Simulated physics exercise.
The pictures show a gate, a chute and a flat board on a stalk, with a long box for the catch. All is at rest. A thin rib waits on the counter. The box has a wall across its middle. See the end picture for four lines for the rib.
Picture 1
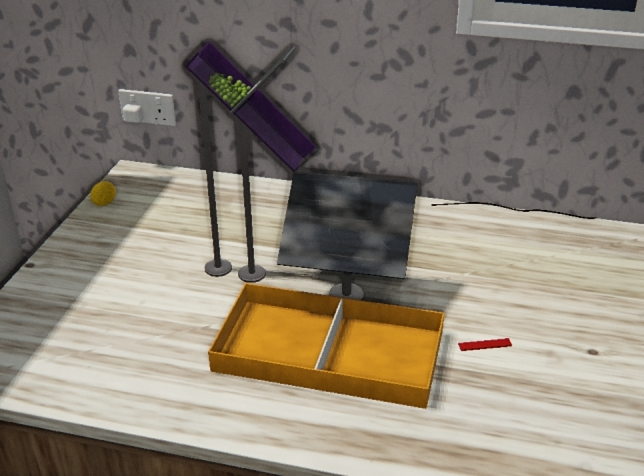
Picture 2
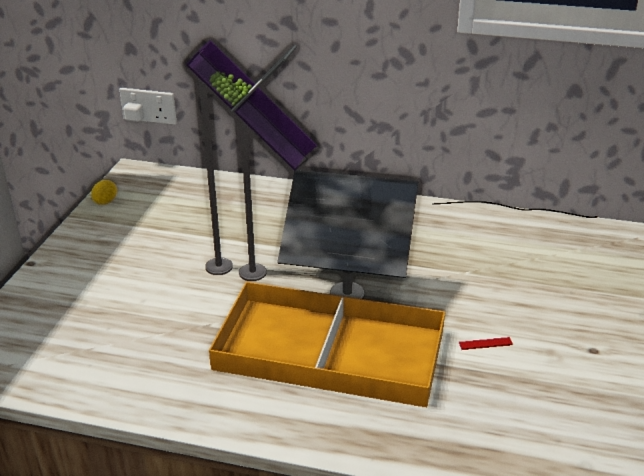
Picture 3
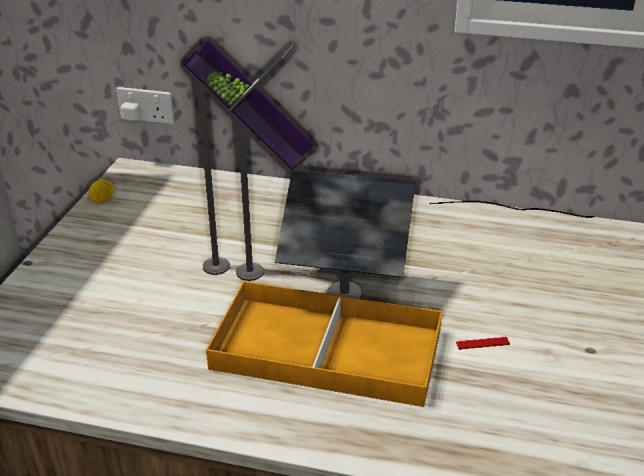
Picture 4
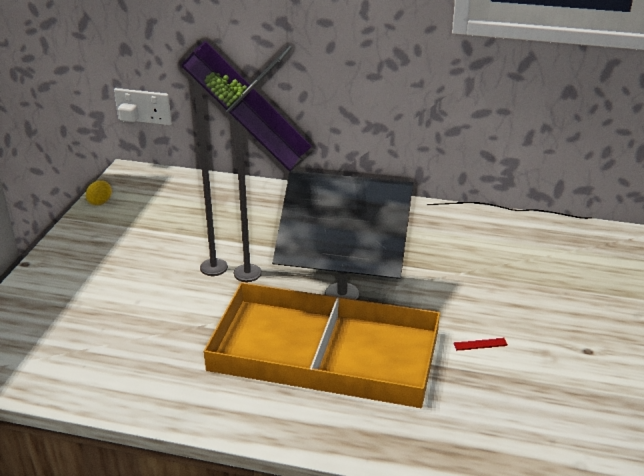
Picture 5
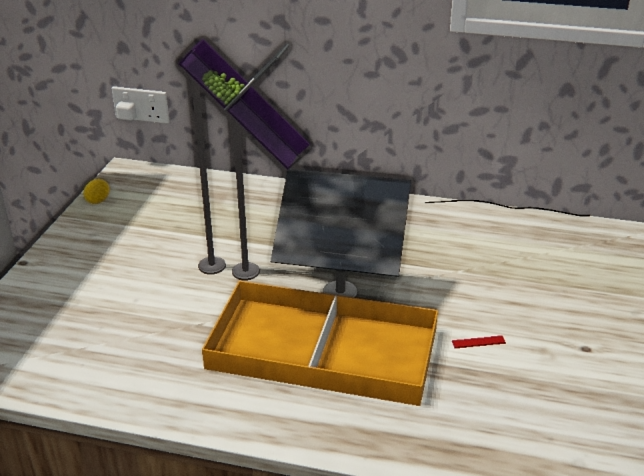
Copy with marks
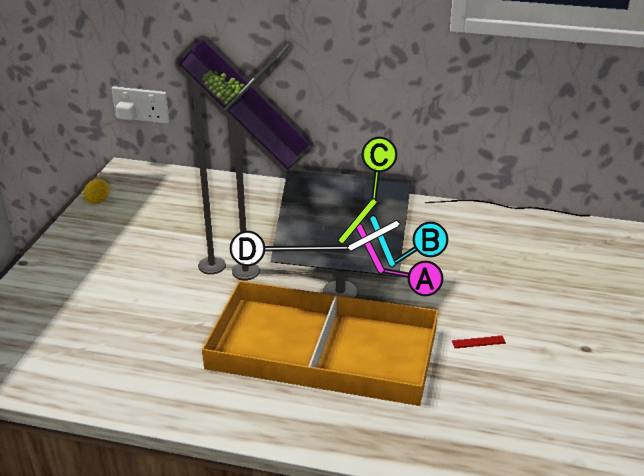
The view wavers very slightly, then drifts a touch so that everything sits a little further left, while nothing on the pale wooden counter moves. Small green balls stay heaped behind the gate in the sloping purple chute, above a tilted dark board, an orange divided box and a red strip.
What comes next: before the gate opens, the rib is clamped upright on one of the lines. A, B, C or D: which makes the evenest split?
It is D.
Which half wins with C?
Left.
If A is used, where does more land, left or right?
More lands on the right.
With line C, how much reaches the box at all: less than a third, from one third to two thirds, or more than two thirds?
More than two thirds.
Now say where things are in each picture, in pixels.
In the first frame, load behind the gate at (230, 89), dried peas; lip of the chute at (299, 165), sloping fairly steeply.
In the second frame, middle of the board at (348, 222), tilted fairly steeply; middle of its low edge at (341, 270); of its high edge at (356, 175).
In the third frame, front corners of the box at (207, 350) and (425, 387); front end of its middle wall at (313, 368).
In the fourth frame, middle of the load at (226, 88); lip at (295, 165).
In the fifth frame, middle of the load at (224, 87); lip at (292, 163).
On the marked copy, line A from (358, 226) to (381, 270); line B from (373, 218) to (392, 263); line C from (373, 201) to (341, 240); line D from (396, 223) to (350, 247).
If A is chosen, of what is caught, about a quarter in the left half, most in the right.
If B is chosen, of what is caught, a small part in the left half, most in the right.
If C is chosen, of what is caught, most in the left half, about a quarter in the right.
If D is chosen, of what is caught, about half in the left half, about half in the right.
